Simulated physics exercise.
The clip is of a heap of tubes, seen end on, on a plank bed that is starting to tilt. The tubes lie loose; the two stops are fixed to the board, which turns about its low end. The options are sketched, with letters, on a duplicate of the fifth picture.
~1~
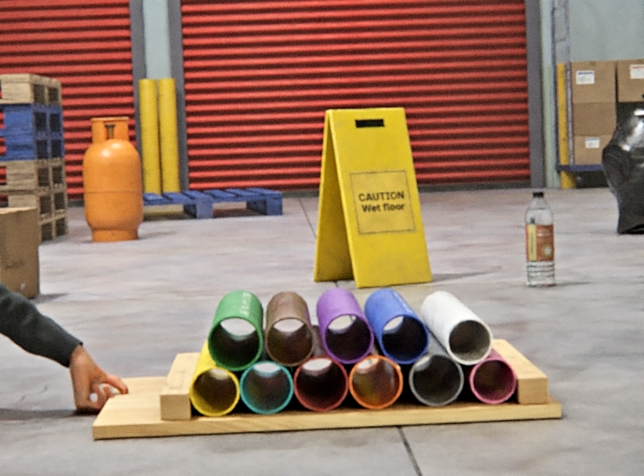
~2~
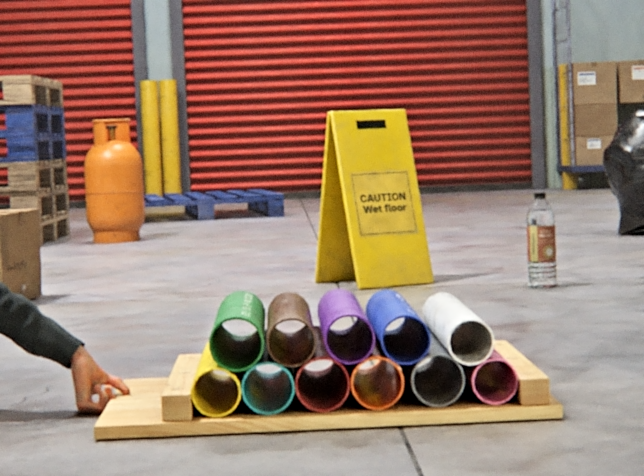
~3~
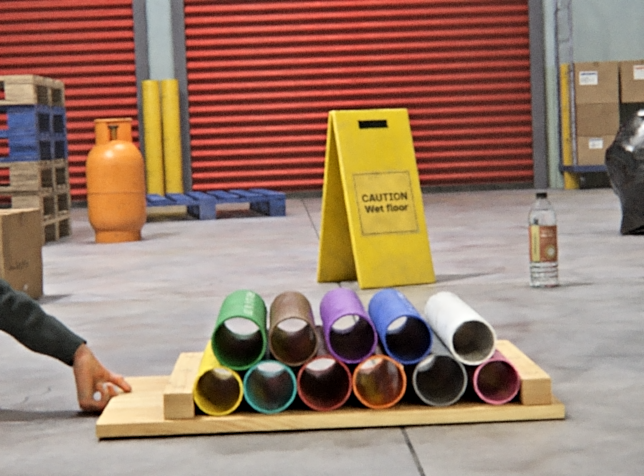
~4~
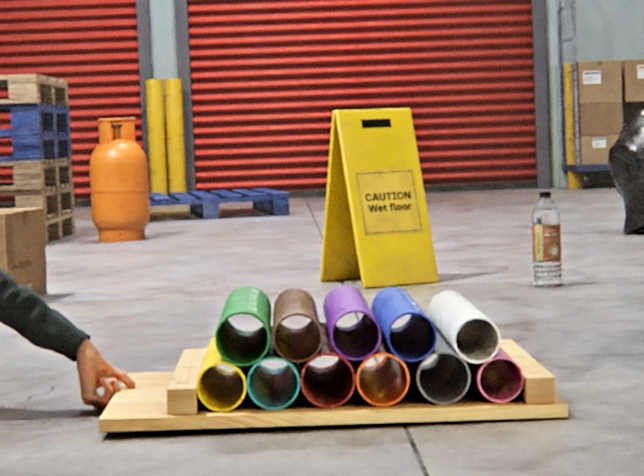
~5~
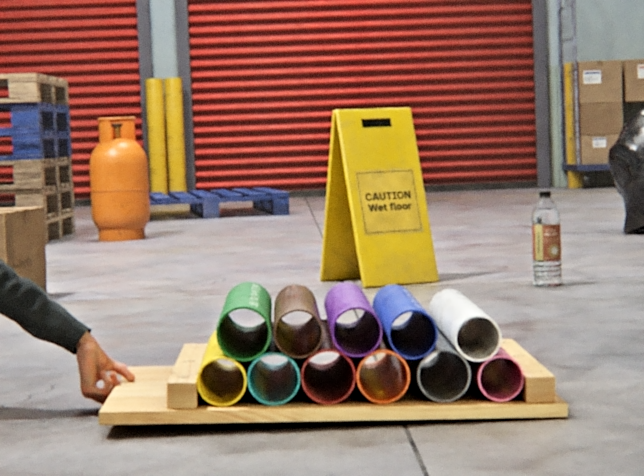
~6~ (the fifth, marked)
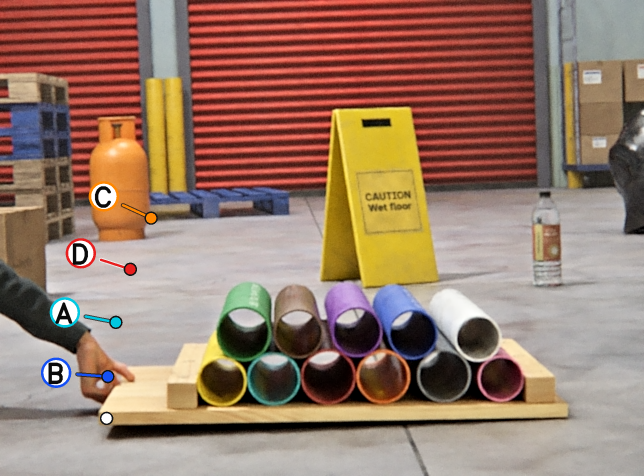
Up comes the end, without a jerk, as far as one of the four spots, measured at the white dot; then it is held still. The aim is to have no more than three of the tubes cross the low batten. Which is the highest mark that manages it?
No higher than C.
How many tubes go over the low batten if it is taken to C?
At C the number is one.
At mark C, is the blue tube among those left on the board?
The blue tube: Yes.
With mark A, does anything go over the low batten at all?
No.
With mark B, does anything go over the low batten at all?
At B: No.
On the marked copy, A at (116, 323); B at (108, 377); C at (151, 218); D at (130, 269); the white dot at (107, 418).
With C. Early on, board at 16°.
Further on, board at 27°.
At the end, board at 27°, one over the low batten (white).
As for the rest, A none over the low batten; B none over the low batten; D none over the low batten.
